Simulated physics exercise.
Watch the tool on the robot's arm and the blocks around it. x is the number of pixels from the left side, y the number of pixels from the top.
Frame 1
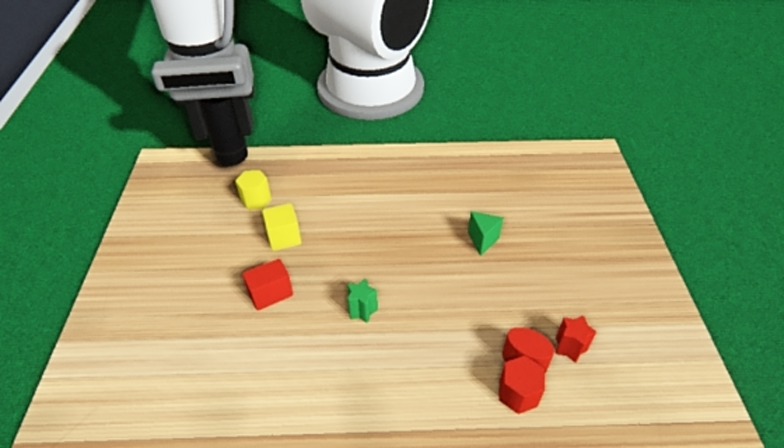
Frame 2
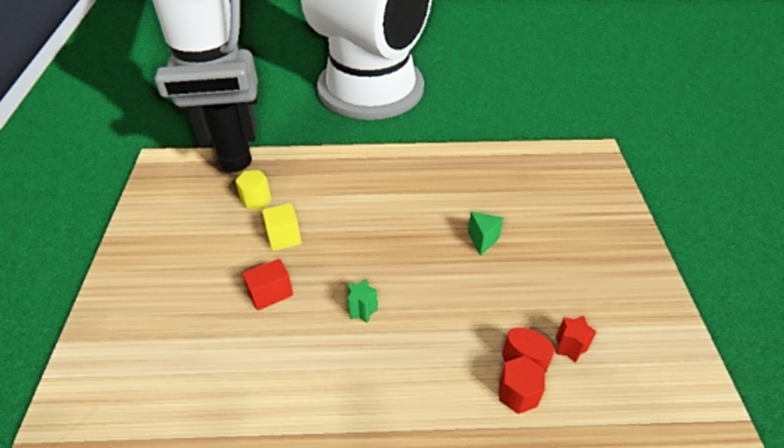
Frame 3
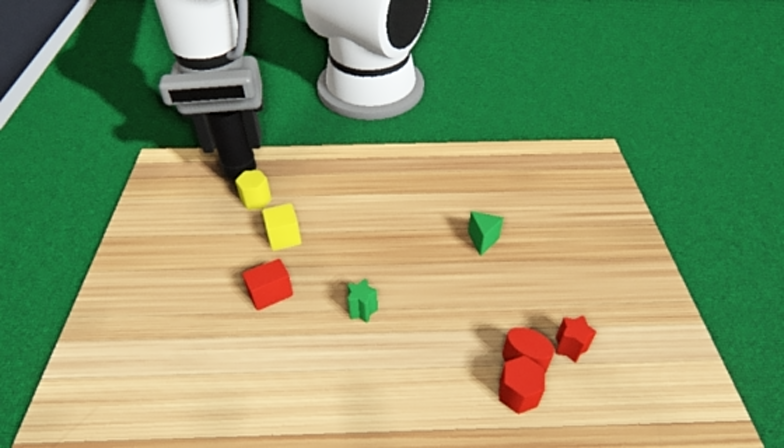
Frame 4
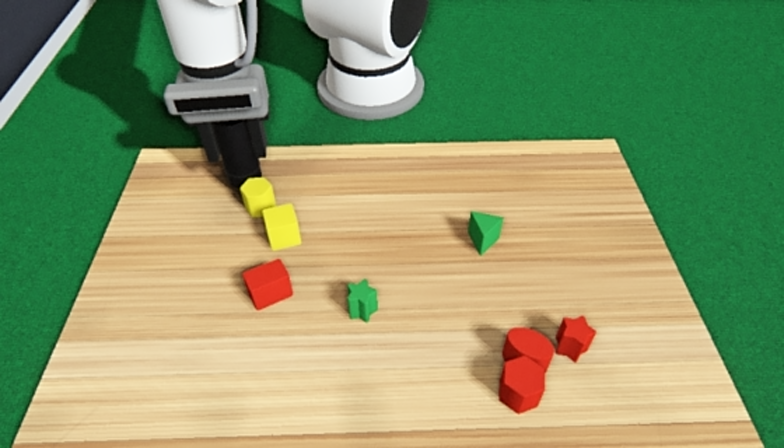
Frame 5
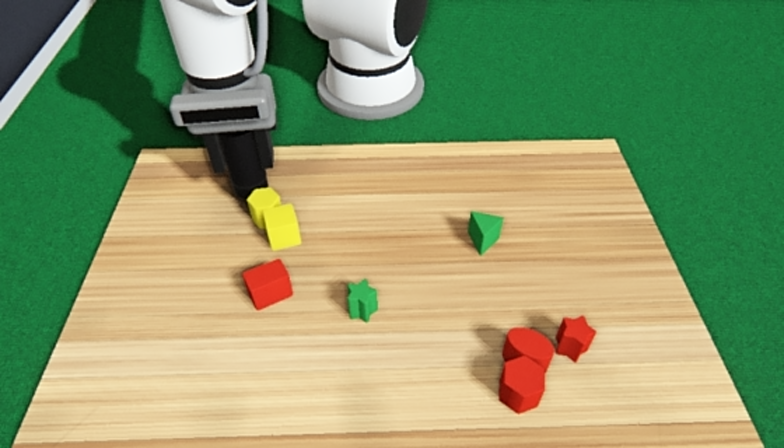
On a wooden board over a green surface, a robot arm lowered its black tool toward a yellow hexagonal block, then nudged it a short way toward the yellow four-sided block, while the other blocks stayed still.
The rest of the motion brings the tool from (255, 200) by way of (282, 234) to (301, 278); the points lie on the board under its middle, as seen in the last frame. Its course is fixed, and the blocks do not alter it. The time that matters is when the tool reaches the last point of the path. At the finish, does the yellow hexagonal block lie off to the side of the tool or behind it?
It seems not.
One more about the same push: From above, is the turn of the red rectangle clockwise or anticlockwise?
It makes a clockwise turn.
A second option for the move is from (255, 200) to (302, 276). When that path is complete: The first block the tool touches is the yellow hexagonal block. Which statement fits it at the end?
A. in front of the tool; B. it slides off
It's A.
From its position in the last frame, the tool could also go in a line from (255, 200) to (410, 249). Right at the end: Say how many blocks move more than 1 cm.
Blocks moved: Two.
What follows on the original path. One third of the way, tool (273, 211); yellow hexagonal block (279, 223), turned 25° clockwise; yellow four-sided block (295, 241), turned 25° anticlockwise.
Two thirds of the way, tool (286, 238); yellow hexagonal block (294, 253), turned 25° clockwise; red rectangle (264, 277); yellow four-sided block (313, 271), turned 25° anticlockwise.
At the end, tool (299, 268); yellow hexagonal block (311, 285), turned 20° clockwise; red rectangle (264, 284), turned 40° clockwise; yellow four-sided block (334, 303), turned 35° anticlockwise; green star block (366, 294), turned 30° anticlockwise.
